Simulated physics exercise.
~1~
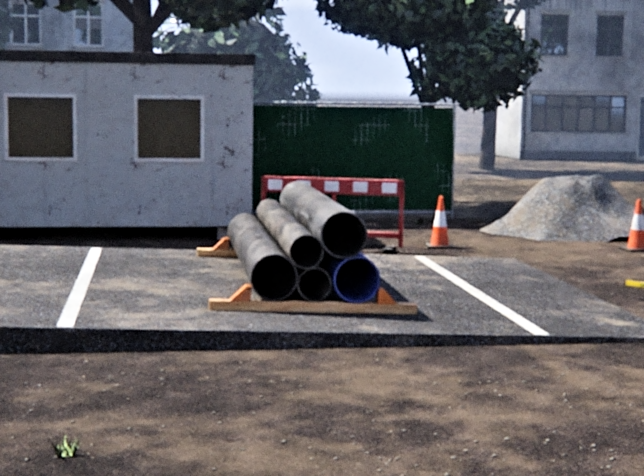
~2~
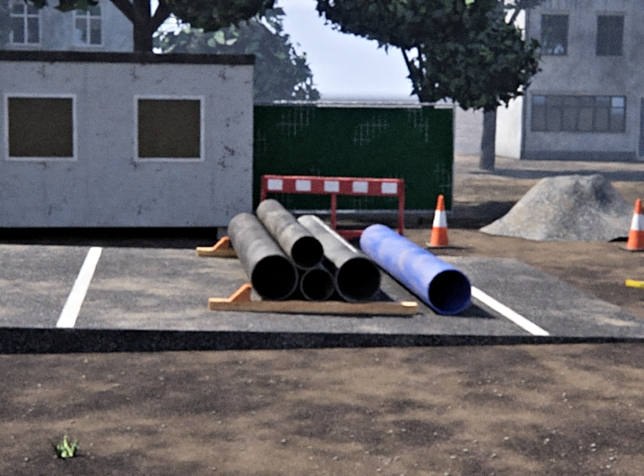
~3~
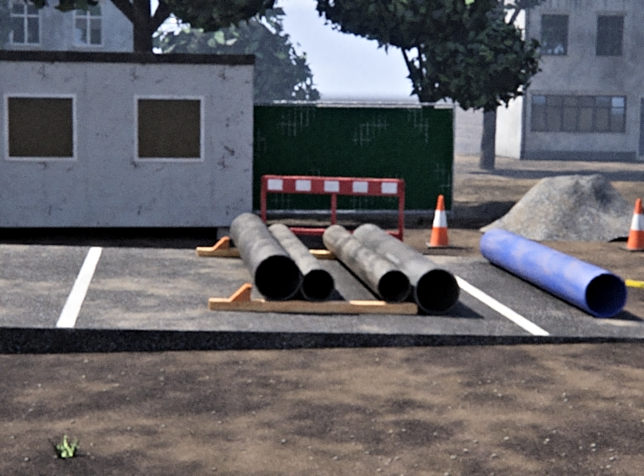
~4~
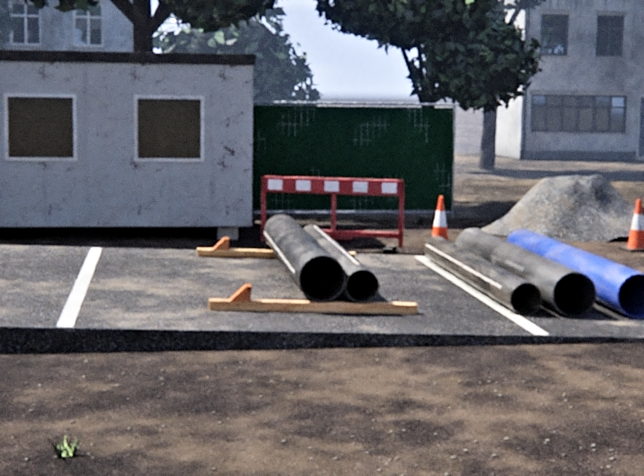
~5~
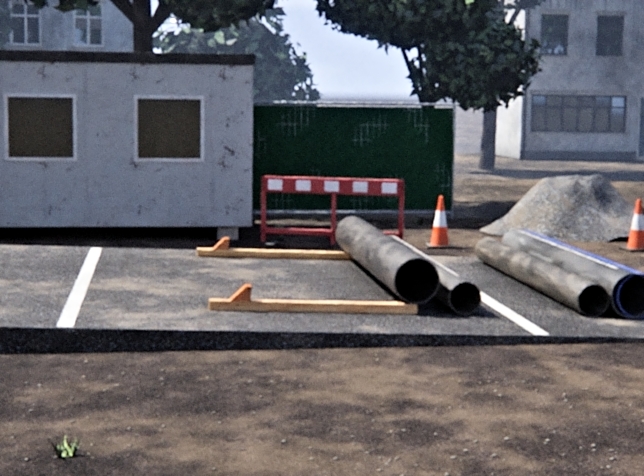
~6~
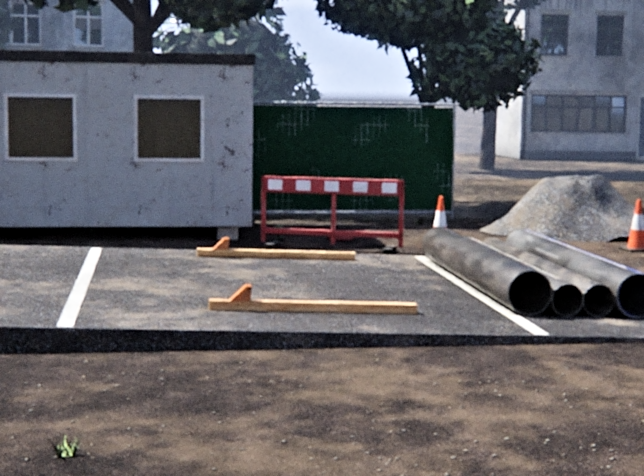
A stack of dark pipes and a blue one sat on two wooden timbers, then came apart as the blue pipe rolled away to the right, and the others followed until all lay beyond the right white line, leaving the timbers empty.
